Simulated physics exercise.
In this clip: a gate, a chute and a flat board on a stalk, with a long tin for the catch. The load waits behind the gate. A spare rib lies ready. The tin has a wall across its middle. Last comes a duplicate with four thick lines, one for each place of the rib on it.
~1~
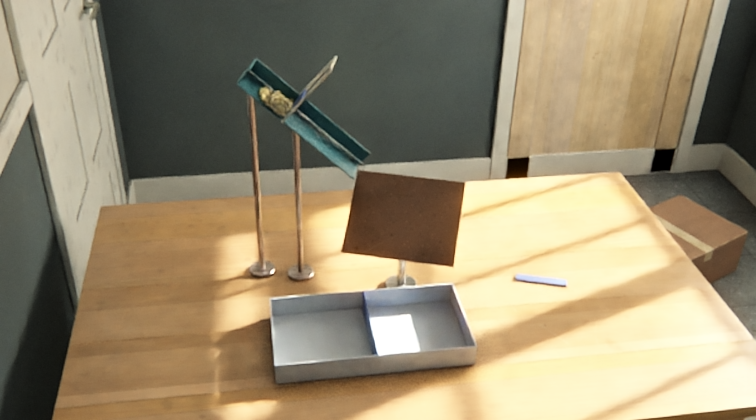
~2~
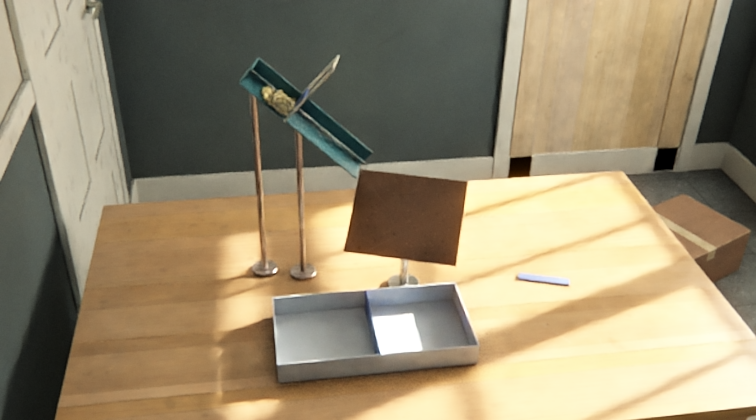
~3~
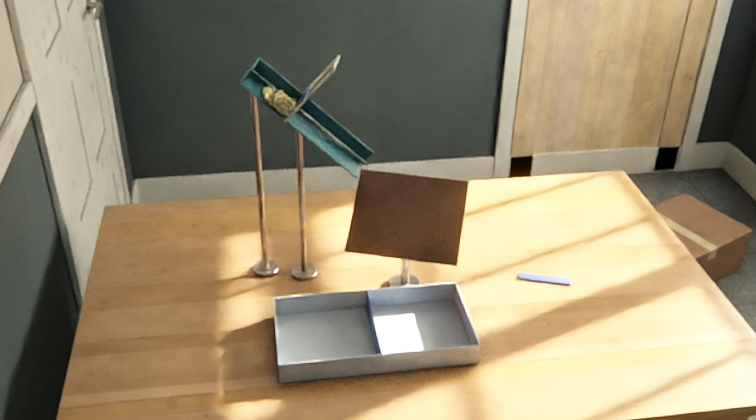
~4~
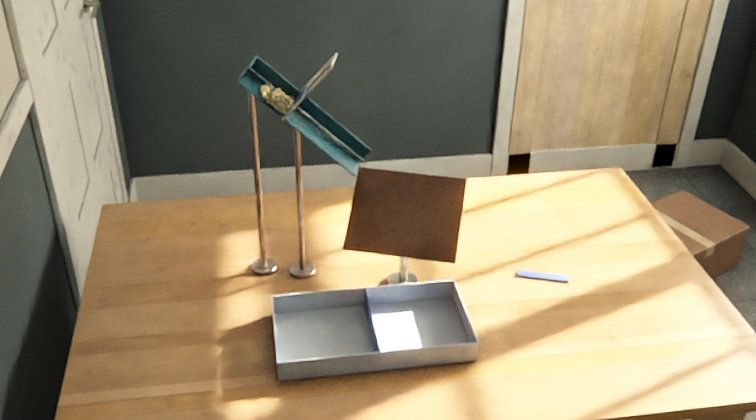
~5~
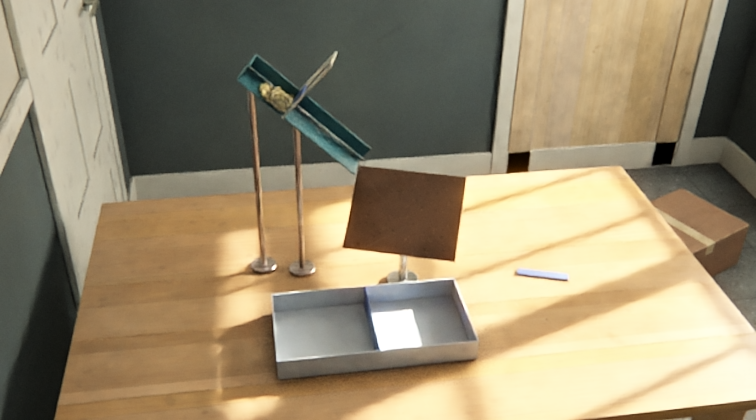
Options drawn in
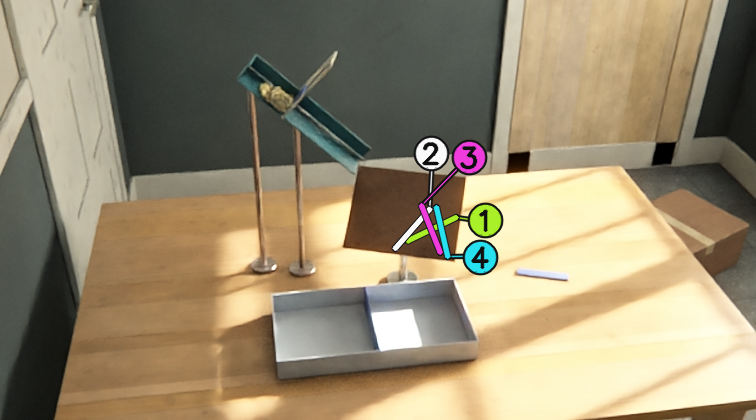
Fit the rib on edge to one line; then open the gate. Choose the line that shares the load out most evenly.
Best: 2.
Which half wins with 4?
The right half.
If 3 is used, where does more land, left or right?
The right half.
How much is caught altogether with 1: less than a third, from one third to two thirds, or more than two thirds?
Line 1 gives more than two thirds.
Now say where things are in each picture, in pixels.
The first frame shows load behind the gate at (281, 101), soya beans; lip of the chute at (356, 172), sloping fairly steeply.
The second frame shows middle of the board at (407, 216), tilted fairly steeply; middle of its low edge at (399, 258); of its high edge at (414, 175).
The third frame shows front corners of the tin at (279, 364) and (480, 345); front end of its middle wall at (381, 354); gate still shut at (305, 97).
The fourth frame shows middle of the load at (282, 98); lip at (357, 169).
The fifth frame shows middle of the load at (281, 96); lip at (356, 168).
On the marked copy, line 1 from (456, 217) to (407, 240); line 2 from (429, 209) to (395, 248); line 3 from (421, 205) to (440, 252); line 4 from (436, 207) to (447, 256).
Choosing 1, of what is caught, a small part in the left half, nearly all in the right.
Choosing 2, of what is caught, about half in the left half, about half in the right.
Choosing 3, of what is caught, a stray few in the left half, nearly all in the right.
Choosing 4, of what is caught, a stray few in the left half, nearly all in the right.
